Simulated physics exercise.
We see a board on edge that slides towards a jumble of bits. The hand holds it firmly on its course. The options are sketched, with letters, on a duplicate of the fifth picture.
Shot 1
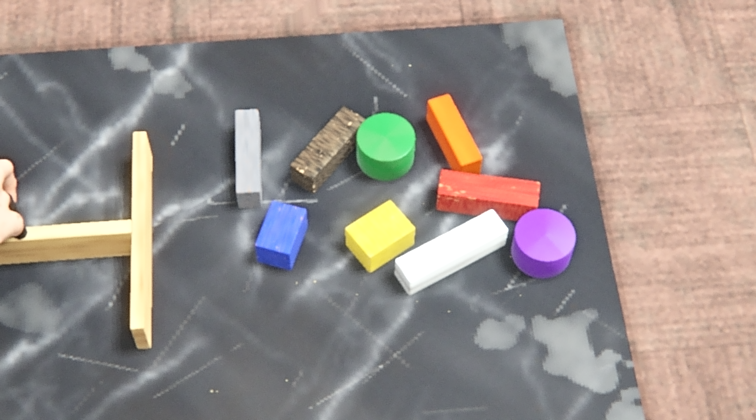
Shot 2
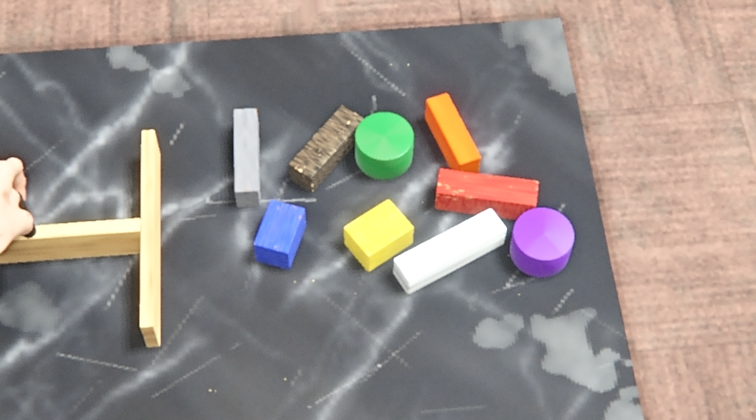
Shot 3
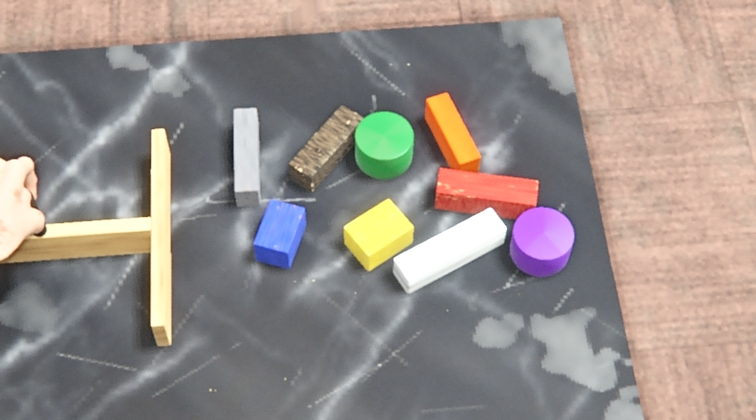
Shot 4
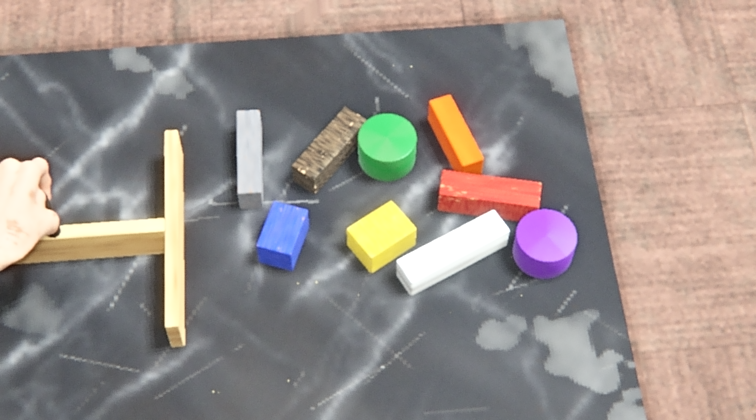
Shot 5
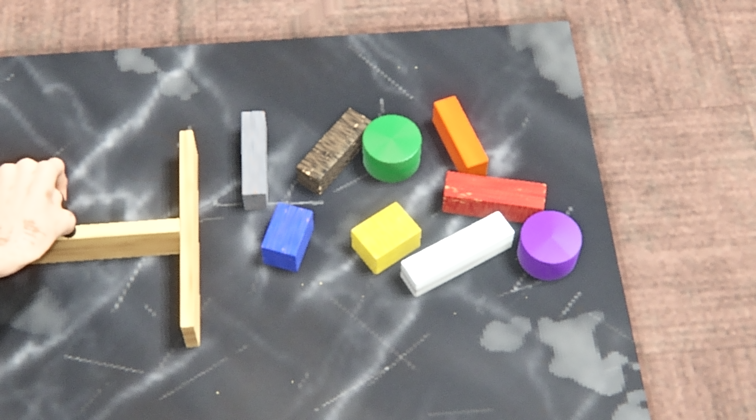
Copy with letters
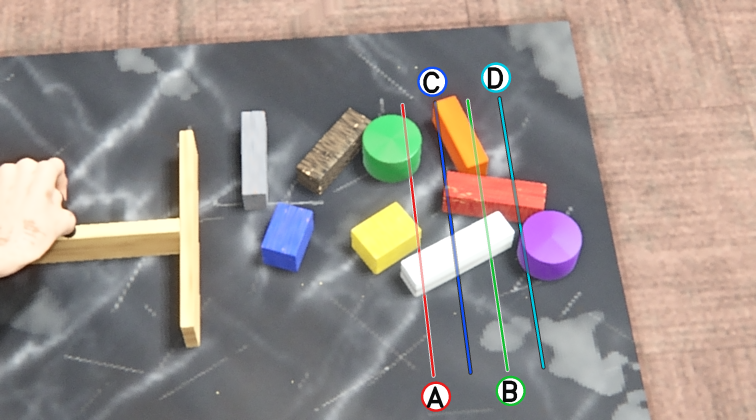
A hand slides a T-shaped wooden board rightward across a dark marbled surface, gradually narrowing the gap to a loose cluster of colourful blocks, including grey, blue, yellow, green and purple pieces, which remain untouched by the board.
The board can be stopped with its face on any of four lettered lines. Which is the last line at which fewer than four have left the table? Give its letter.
It should halt at D.
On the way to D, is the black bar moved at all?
By then, yes.
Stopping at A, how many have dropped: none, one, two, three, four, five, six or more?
In all, none.
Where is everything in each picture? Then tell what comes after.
In the first frame, orange stick (454, 138); red bar (487, 196); white stick (452, 253).
In the second frame, board (147, 224); black bar (327, 149).
In the third frame, board (157, 223); grey bar (246, 156).
In the fourth frame, board (172, 224); yellow block (382, 237).
In the fifth frame, board (187, 224); orange stick (460, 140); red bar (494, 198); white stick (458, 255).
On the marked copy, A at (417, 232); B at (486, 227); C at (452, 229); D at (520, 224).
Following D. Soon after the start, board (309, 216); black bar (350, 145); grey bar (323, 156).
Later, board (429, 207); purple tin (584, 244); orange stick (543, 131).
In the end, board (518, 201); orange stick over the edge; purple tin over the edge; three fallen.
As for the rest, A is within the limit but short; B is within the limit but short; C is within the limit but short.
